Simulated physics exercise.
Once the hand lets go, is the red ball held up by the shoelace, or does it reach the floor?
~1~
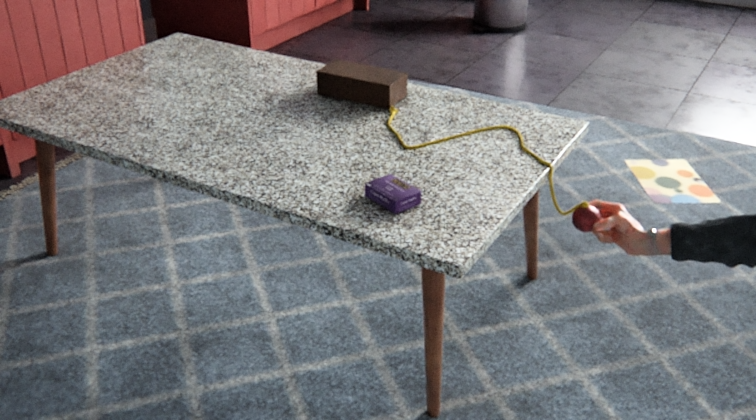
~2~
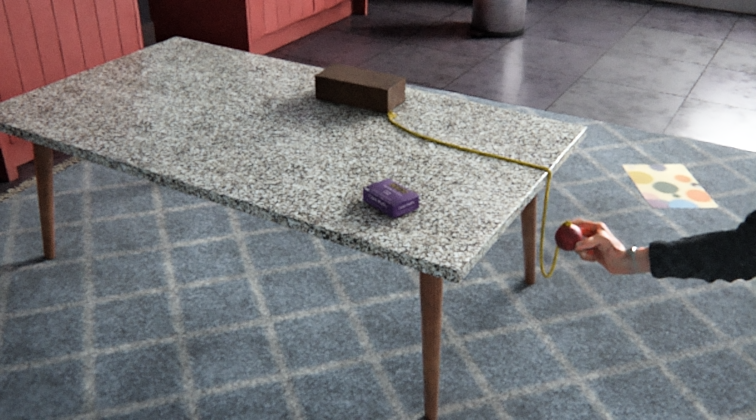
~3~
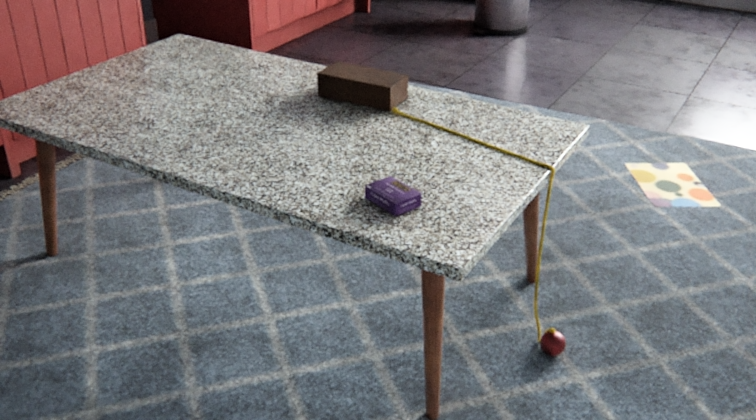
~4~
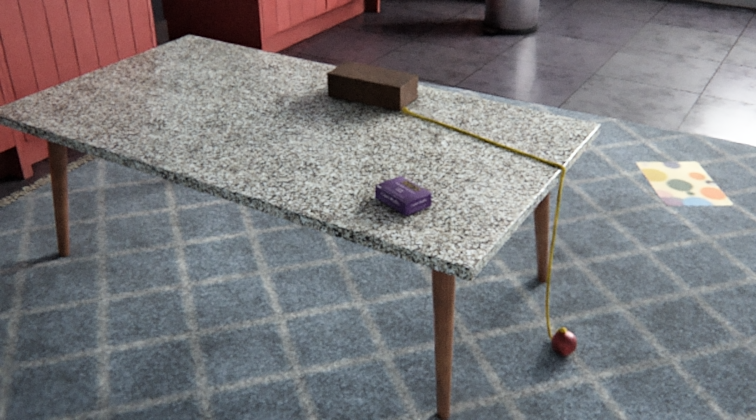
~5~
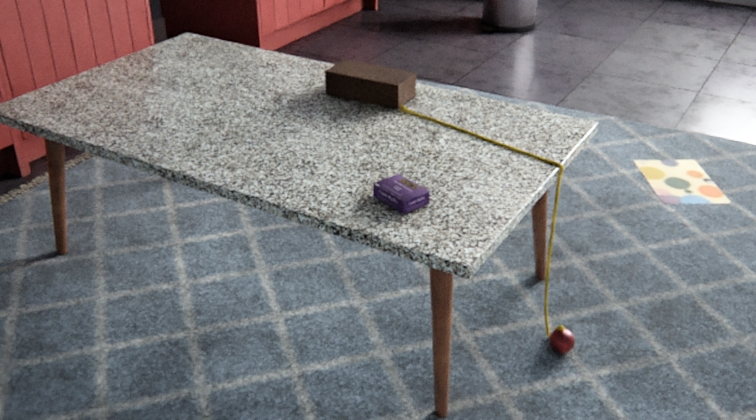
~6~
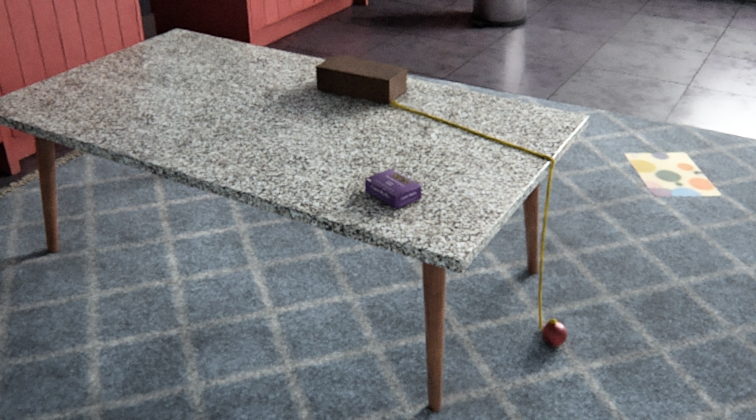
The red ball drops all the way to the floor. The purple box stays where it is on top of the table.
